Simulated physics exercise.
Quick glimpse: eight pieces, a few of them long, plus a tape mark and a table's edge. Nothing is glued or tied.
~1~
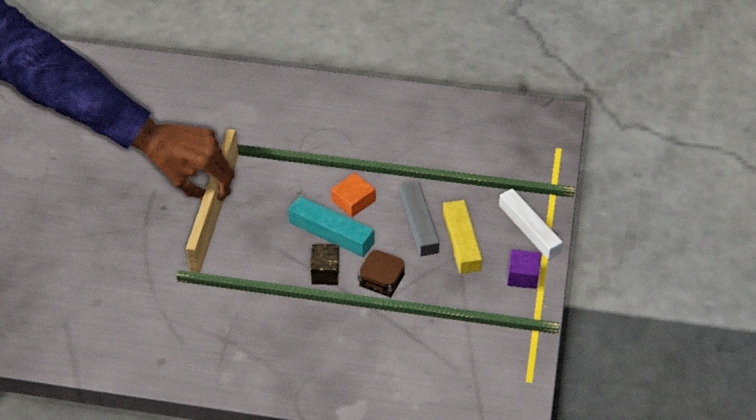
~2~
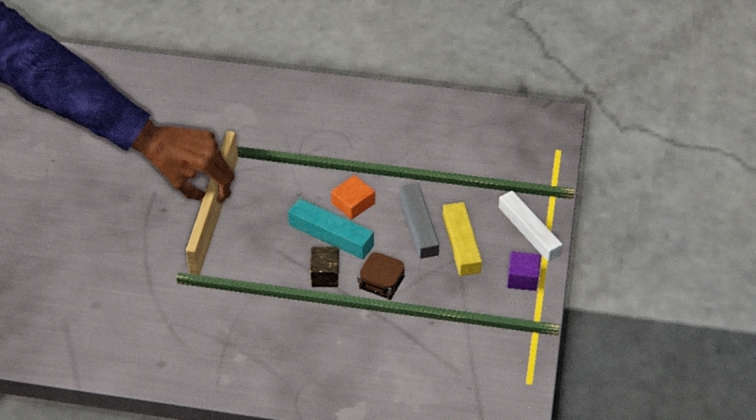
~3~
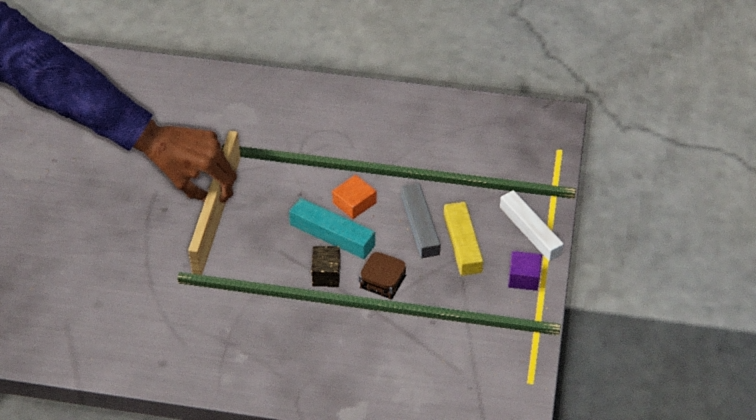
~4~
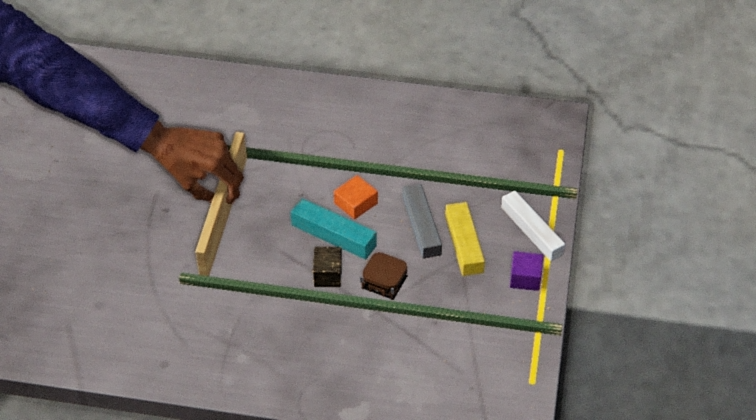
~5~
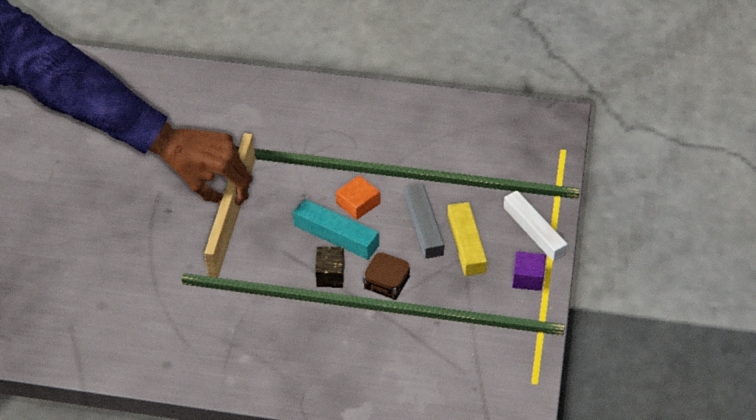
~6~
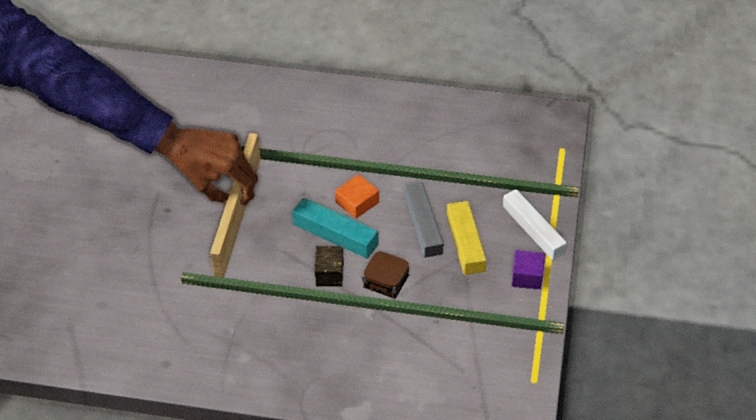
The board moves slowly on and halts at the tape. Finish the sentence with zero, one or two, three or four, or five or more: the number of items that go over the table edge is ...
The number of items that go over the table edge is five or more.
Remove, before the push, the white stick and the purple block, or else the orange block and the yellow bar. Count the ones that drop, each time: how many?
The number is 4 for the first case and 5 for the second.
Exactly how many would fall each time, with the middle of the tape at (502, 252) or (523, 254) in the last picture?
First try 2, second try 3.
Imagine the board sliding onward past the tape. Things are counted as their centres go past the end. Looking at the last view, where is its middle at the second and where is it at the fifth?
At (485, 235) for the second, at (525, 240) for the fifth.
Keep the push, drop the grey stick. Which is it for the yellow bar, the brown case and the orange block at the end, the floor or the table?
Note: Yellow bar is off by the end; brown case is off by the end; orange block is on by the end.
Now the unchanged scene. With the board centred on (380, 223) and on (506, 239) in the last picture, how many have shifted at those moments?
Answer - first 5, then 8.
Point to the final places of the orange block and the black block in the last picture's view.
Roughly at (570, 217) and at (558, 298), in that order.
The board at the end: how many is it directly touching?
Count: 2.
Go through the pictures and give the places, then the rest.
The first picture shows purple block (524, 269); white stick (530, 224); yellow bar (462, 237); board (214, 200); tape (545, 257).
The second picture shows white stick (530, 226); board (213, 202).
The third picture shows yellow bar (463, 238); brown case (383, 275).
The fourth picture shows purple block (527, 271); grey stick (422, 220).
The fifth picture shows white stick (535, 225); turquoise bar (336, 229).
The sixth picture shows purple block (528, 270); white stick (534, 224); yellow bar (466, 237); board (237, 205); tape (549, 258).
Soon after, none off yet; purple block at rest near (528, 270); white stick at rest near (534, 224); yellow bar at rest near (466, 237).
Then, none off yet; purple block moved a little near (545, 271); white stick moved a little near (546, 221); yellow bar moved about its own width near (519, 232).
At rest, the number that fall off is five or more; fallen, turquoise bar, brown case, grey stick, yellow bar, white stick and purple block.
